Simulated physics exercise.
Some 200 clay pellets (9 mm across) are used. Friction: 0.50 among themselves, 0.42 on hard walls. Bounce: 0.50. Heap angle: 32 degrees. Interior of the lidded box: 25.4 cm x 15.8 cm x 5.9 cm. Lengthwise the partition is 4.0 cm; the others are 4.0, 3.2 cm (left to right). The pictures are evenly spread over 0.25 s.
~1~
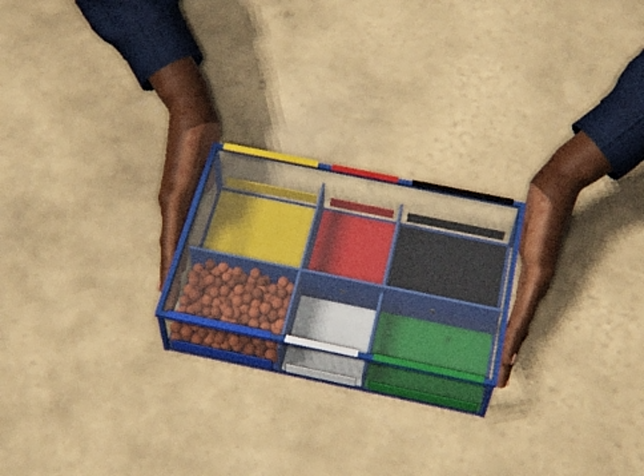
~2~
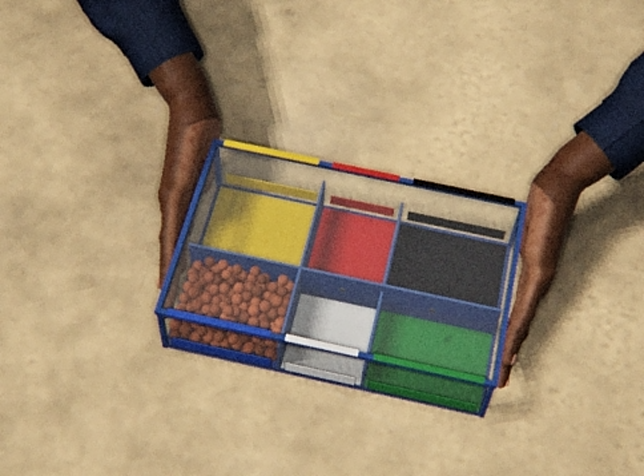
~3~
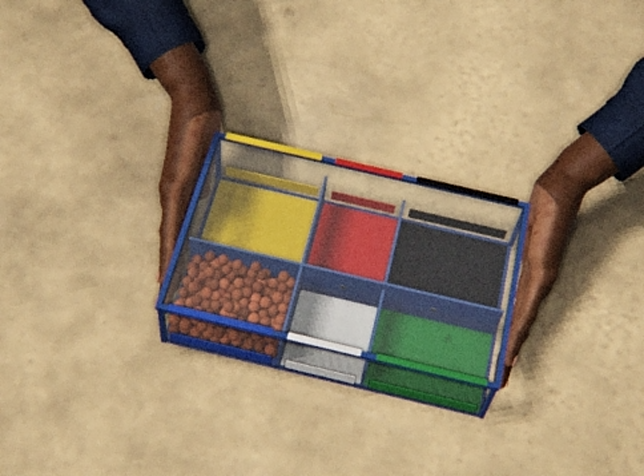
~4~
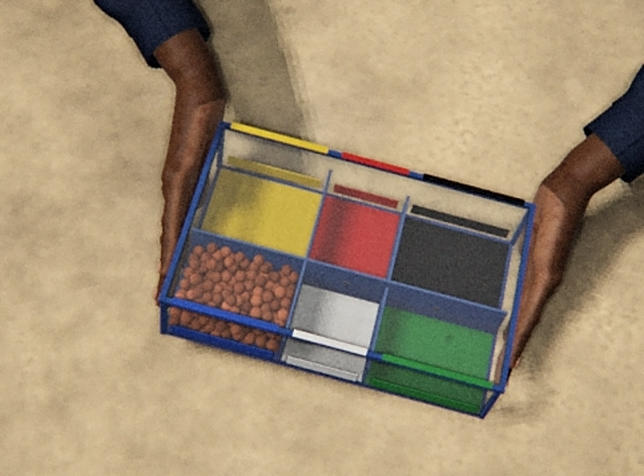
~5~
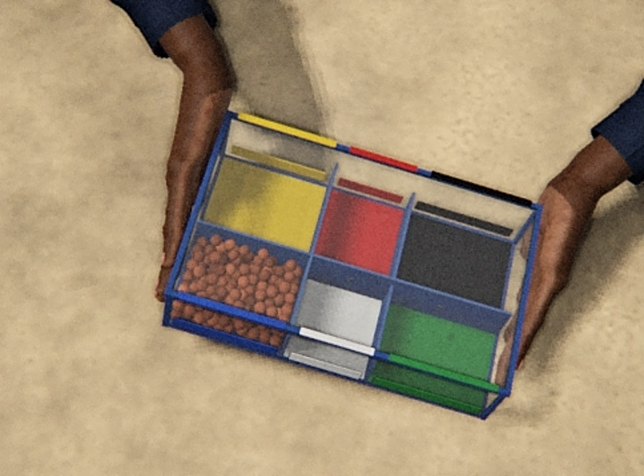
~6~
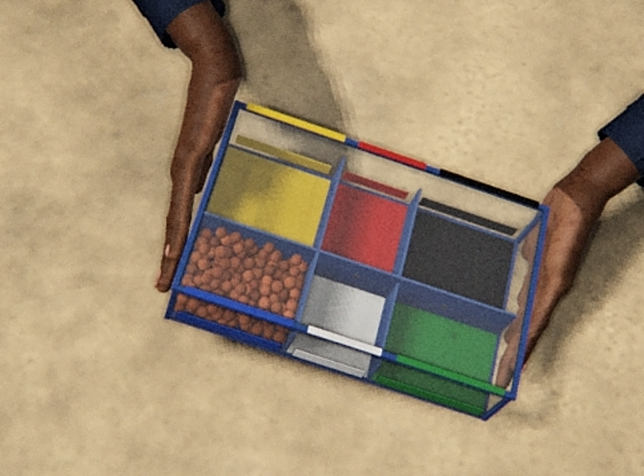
Two hands gradually tilt a clear divided box of clay pellets down toward the right.
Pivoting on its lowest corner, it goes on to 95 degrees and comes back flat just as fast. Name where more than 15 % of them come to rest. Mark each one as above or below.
Marked: Red compartment below; blue compartment above; green compartment above; yellow compartment below; white compartment below; black compartment below.
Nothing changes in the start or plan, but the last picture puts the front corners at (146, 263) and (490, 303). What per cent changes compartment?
Around 30 per cent, it would seem.
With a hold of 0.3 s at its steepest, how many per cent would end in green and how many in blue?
In per cent: Green 35; blue 60.
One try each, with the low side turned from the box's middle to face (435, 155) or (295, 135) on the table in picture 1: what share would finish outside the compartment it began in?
I'd put it at about 45 per cent for the first tilt and about 40 per cent for the second.
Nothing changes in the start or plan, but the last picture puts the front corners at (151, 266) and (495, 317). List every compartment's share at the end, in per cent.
Result - red: 0 %; blue: 70 %; green: 0 %; yellow: 30 %; white: 0 %; black: 0 %.
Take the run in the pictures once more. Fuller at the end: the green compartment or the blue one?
The blue one.
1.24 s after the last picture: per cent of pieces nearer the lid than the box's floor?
Something like 50 percent of the pieces.
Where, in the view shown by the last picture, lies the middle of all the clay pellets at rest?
Estimated resting centre: Around (274, 326).
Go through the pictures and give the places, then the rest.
In the first picture, box tilt 0 degrees, front corners at (162, 312) and (492, 381); blue 100 %.
In the second picture, box tilt 1 degrees, front corners at (161, 310) and (492, 382).
In the third picture, box tilt 3 degrees, front corners at (162, 305) and (495, 384).
In the fourth picture, box tilt 6 degrees, front corners at (166, 298) and (500, 387), lowest corner right front.
In the fifth picture, box tilt 10 degrees, front corners at (171, 292) and (505, 390), lowest corner right front.
In the sixth picture, box tilt 13 degrees, front corners at (178, 286) and (511, 394), lowest corner right front; blue 100 %.
Then, 1.24 s after the last picture, tilt 95 degrees; blue 80 %, green 10 %, white 5 %.
Then, 2.07 s after the last picture, tilt 43 degrees; blue 70 %, green 30 %.
Then, 2.90 s after the last picture, tilt 0 degrees; blue 70 %, green 30 %, white 5 %.
In the end, red 0 %, blue 70 %, green 30 %, yellow 0 %, white 5 %, black 0 %.
